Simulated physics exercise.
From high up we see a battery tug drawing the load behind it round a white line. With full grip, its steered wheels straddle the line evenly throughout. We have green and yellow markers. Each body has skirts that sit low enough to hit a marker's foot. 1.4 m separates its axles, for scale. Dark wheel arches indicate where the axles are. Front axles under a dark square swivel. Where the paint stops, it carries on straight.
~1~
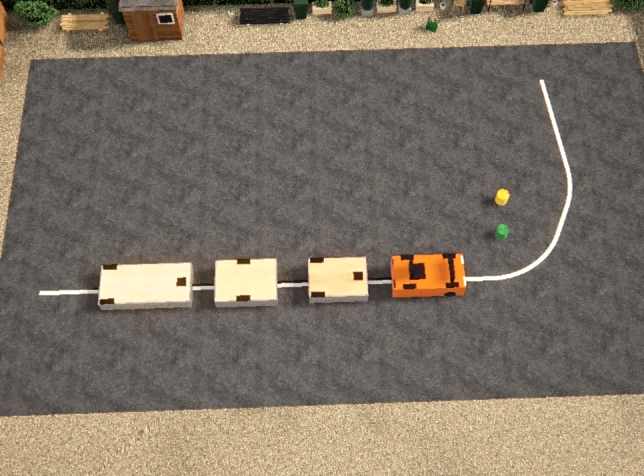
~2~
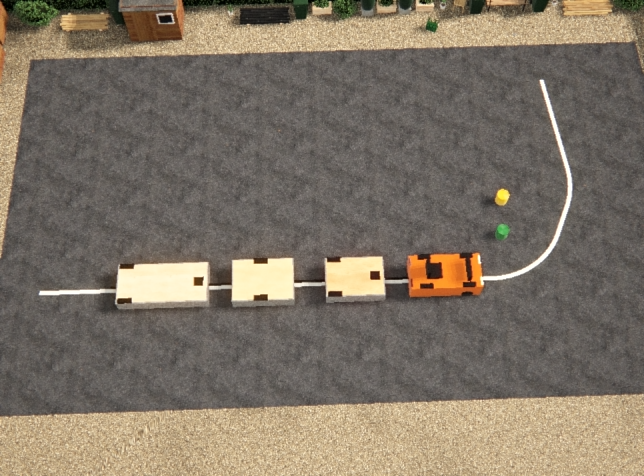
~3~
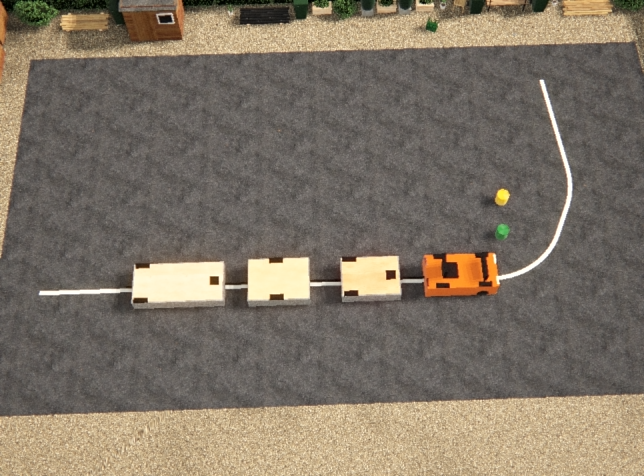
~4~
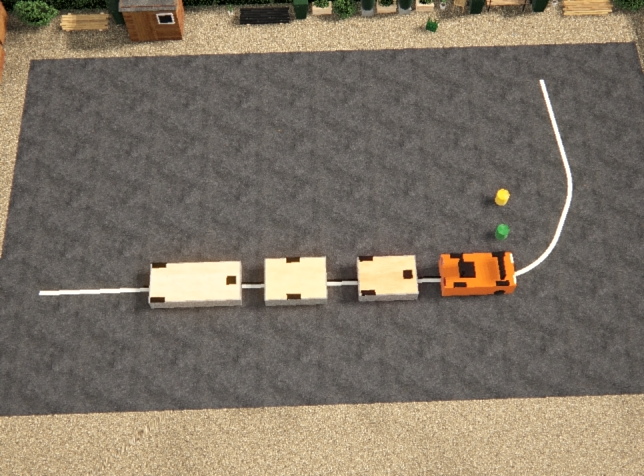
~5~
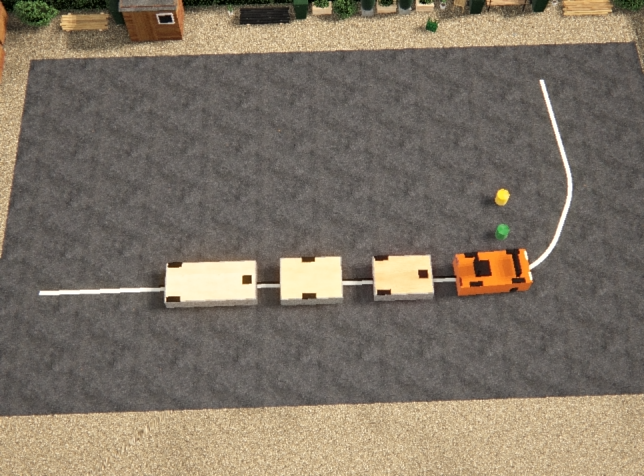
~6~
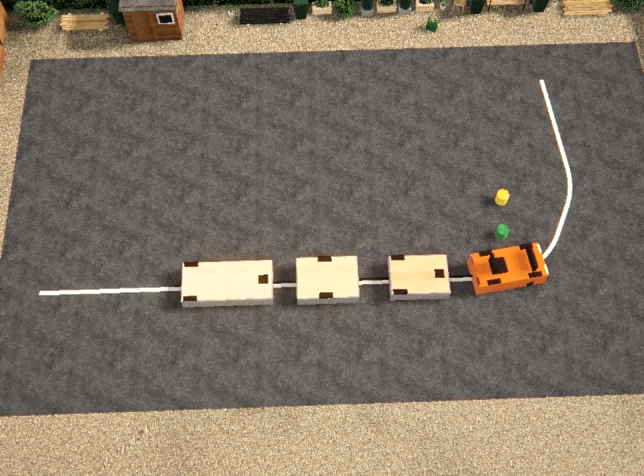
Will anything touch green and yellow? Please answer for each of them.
Green takes a hit, yellow gets struck.
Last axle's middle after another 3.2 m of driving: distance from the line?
Roughly 0 centimetres.
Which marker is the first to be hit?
The green one is first.
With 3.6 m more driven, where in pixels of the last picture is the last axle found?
(289, 278).
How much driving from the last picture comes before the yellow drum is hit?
12.0 m.
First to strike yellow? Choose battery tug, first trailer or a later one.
Yellow: A later trailer.
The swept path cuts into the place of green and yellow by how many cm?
Green about 90 and yellow about 25.
With 4.5 m more driven, the last axle is at (312, 278) of the last picture, on the line; the first trailer has hit green.
With 12.2 m more driven, the last axle is at (496, 233) of the last picture, 140 cm off the line; the third trailer has hit yellow.
With 20.5 m more driven, the last axle is at (534, 58) of the last picture, 30 cm off the line; 2 of 2 struck in all.
